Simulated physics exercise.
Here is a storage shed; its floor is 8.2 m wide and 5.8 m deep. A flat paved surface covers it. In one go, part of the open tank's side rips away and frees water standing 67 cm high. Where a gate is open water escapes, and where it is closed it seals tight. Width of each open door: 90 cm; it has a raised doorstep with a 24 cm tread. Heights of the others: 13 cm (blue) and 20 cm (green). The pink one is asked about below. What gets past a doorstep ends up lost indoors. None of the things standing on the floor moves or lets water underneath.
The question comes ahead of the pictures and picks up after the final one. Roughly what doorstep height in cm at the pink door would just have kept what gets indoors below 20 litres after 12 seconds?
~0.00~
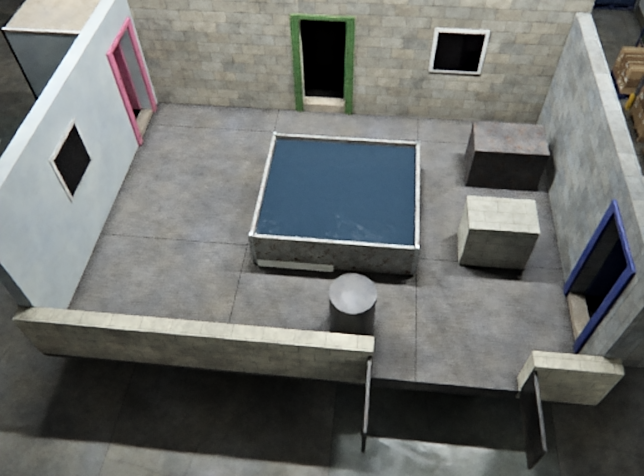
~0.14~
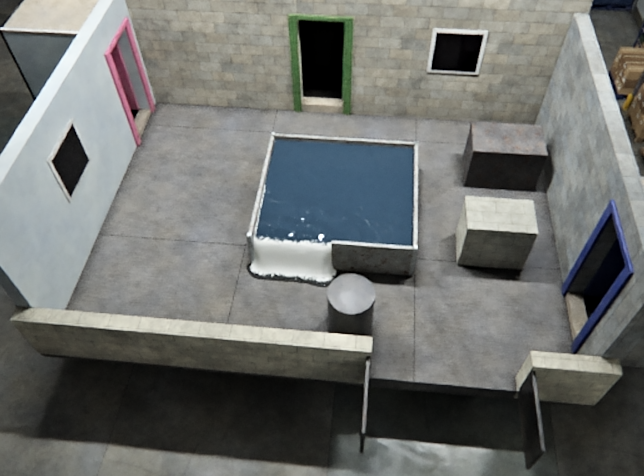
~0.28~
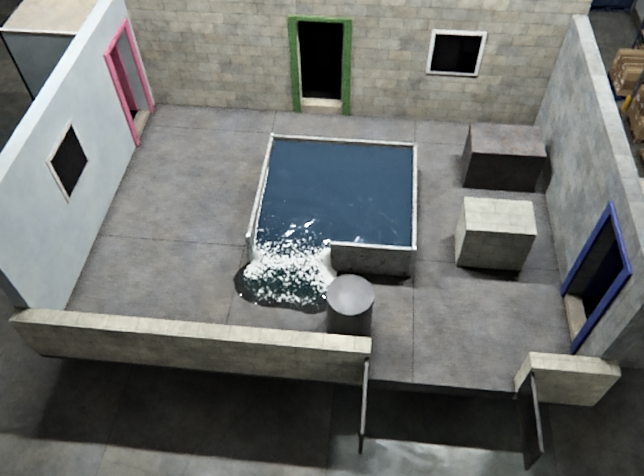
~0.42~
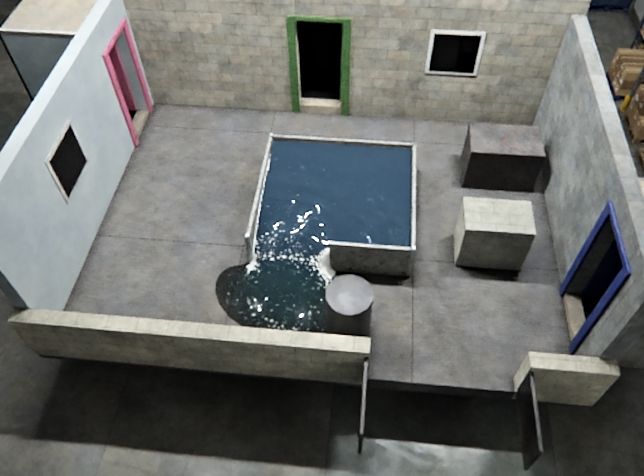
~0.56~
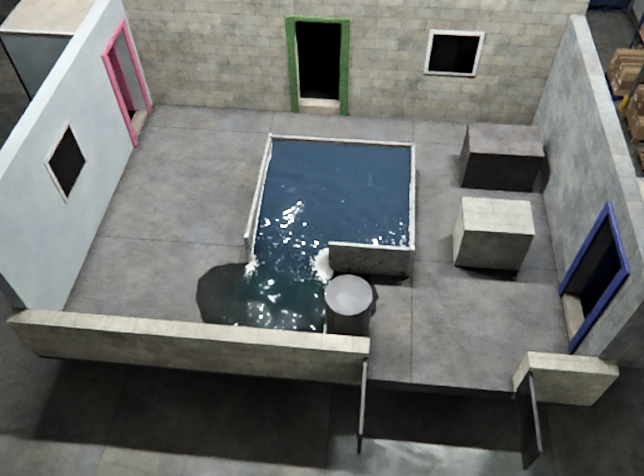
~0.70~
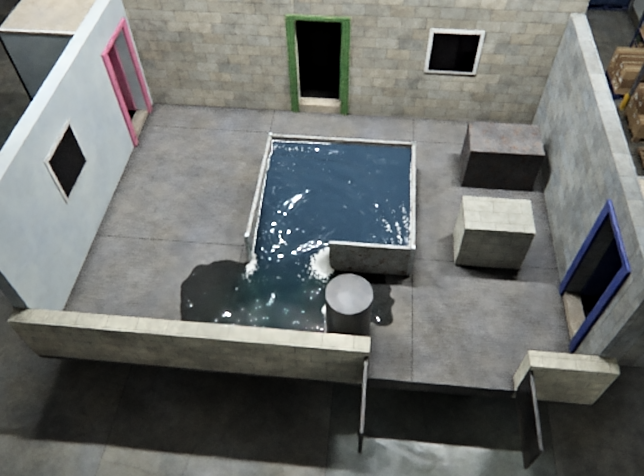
A doorstep of about 14.5 cm.
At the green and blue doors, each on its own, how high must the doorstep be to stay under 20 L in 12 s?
Roughly 6.0 cm for the green door and roughly 9.5 cm for the blue door.
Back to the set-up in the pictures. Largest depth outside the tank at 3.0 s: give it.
40 cm.
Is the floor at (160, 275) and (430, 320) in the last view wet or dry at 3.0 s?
Spot one: Awash, spot two: Awash.
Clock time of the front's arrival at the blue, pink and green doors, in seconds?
It arrives at the blue door at 2.6 s, the pink door at 3.4 s and the green door at 5.0 s.
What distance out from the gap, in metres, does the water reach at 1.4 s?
Roughly 3.4 m from the gap.
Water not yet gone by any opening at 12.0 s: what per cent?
Some 92 per cent remains.
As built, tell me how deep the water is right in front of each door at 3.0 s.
In cm: Blue 13, pink 0, green 0.
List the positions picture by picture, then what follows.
The first picture shows the open tank at (340, 189) is whole and still, 67 cm deep; the pink door at (134, 88) is dry.
In the second picture, the front is at (321, 283), 0.4 m from the gap at (293, 255); 0.3 m2 of floor is wet, 67 cm left at the back.
In the third picture, the gap is at (292, 258), the front 0.8 m out at (299, 307); the back of the open tank holds 67 cm.
In the fourth picture, the front is at a hidden place, 1.4 m from the gap at (291, 258); 2.3 m2 of floor is wet, 67 cm left at the back.
In the fifth picture, the front is at a hidden place, 1.7 m from the gap at (290, 259); 3.5 m2 of floor is wet, 67 cm left at the back.
In the sixth picture, water pours out at (291, 258) and has run 1.8 m, to a hidden place; about 9 cm deep outside, 65 cm at the back; the pink door at (130, 88), 4.9 m from the gap, is still 4.4 m from the nearest water.
After 1.4 s water covers 15 % of the floor, deepest (48 cm) near (255, 342); it has not reached the pink door.
After 3.0 s water covers 40 % of the floor, deepest (40 cm) near (53, 335); it has not reached the pink door.
After 12.0 s water covers 100 % of the floor, deepest (20 cm) near (531, 142); 13 cm at the pink door, 71 litres in over its 10 cm doorstep.
At the pink door as built, the water arrived by 3.5 s and peaked near 16 cm at 9.2 s.
With a doorstep of 13 cm, 31 litres would have come in within the 12 s; with 18 cm, 4 litres. So under 20 litres takes about 14.5 cm.
